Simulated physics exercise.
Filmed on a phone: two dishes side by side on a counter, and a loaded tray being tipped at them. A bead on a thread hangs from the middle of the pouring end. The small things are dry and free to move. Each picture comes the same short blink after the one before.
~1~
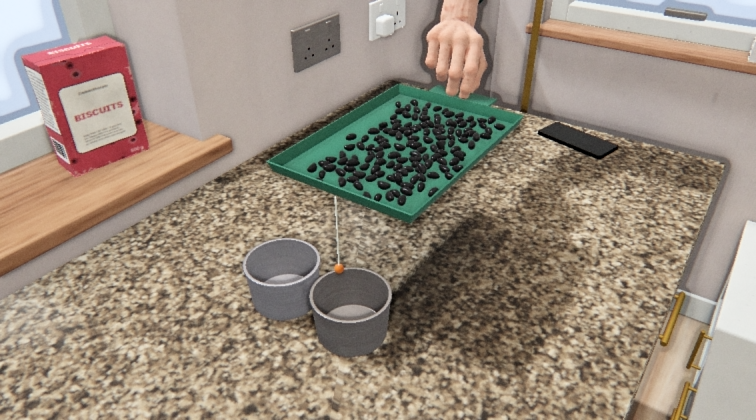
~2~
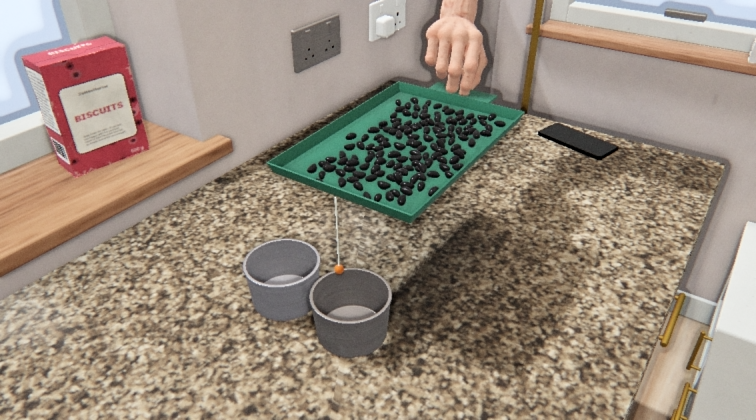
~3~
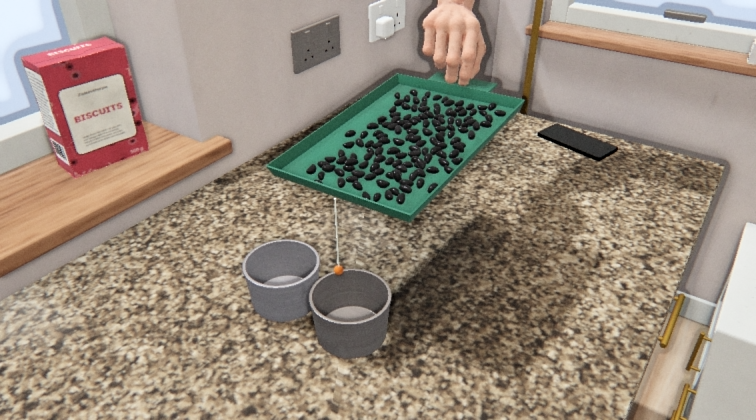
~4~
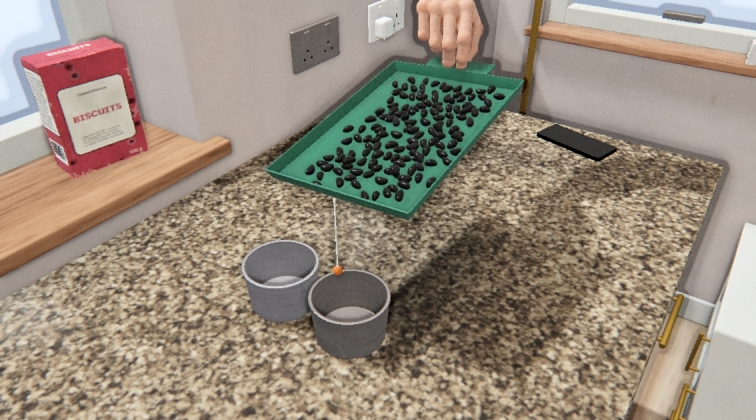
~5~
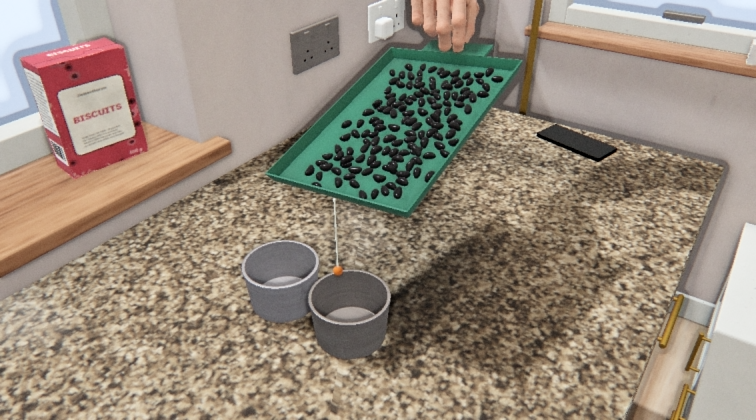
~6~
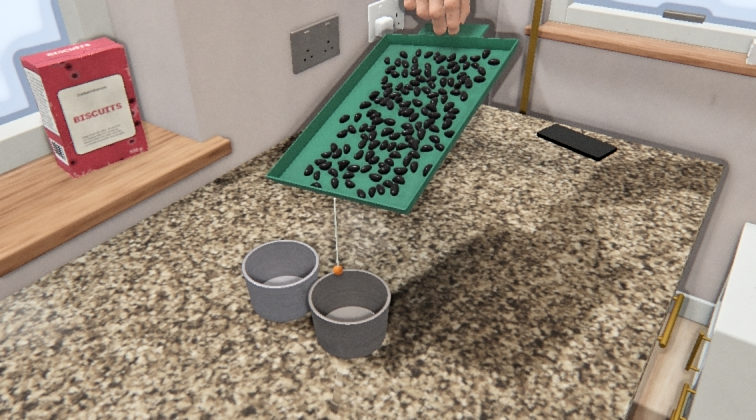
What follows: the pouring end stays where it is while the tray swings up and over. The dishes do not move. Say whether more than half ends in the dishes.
The two hold over half of the load.
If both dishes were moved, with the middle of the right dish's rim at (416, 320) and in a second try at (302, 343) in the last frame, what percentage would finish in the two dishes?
About 10 and 10 per cent.
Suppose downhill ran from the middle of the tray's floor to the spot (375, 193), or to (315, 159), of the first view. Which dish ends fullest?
At the first place the right-hand dish, at the second the left one.
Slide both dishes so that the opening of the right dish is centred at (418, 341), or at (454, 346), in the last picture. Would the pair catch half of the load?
The first try: Not half. The second: Not half.
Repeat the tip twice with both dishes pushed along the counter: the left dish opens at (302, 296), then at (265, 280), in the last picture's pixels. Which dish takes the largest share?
At the first place the dish on the left, at the second the left dish.
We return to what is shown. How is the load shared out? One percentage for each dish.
About: Left dish 60, right dish 10 per cent.
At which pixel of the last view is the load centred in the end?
Close to (276, 299).
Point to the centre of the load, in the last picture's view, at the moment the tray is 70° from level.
Roughly at (295, 184).
Shortly afterwards, tray tipped steeply; near two thirds on the tray; a little in the left dish; only a few outside both; near a quarter in the air.
Next, tray tipped past a quarter turn; a little in the right dish; near two thirds in the left dish; near a quarter outside both; only a few in the air.
Some moments later, tray tipped past a quarter turn; a little in the right dish; near two thirds in the left dish; near a third outside both.
In the end, tray tipped past a quarter turn; a little in the right dish; near two thirds in the left dish; near a third outside both.
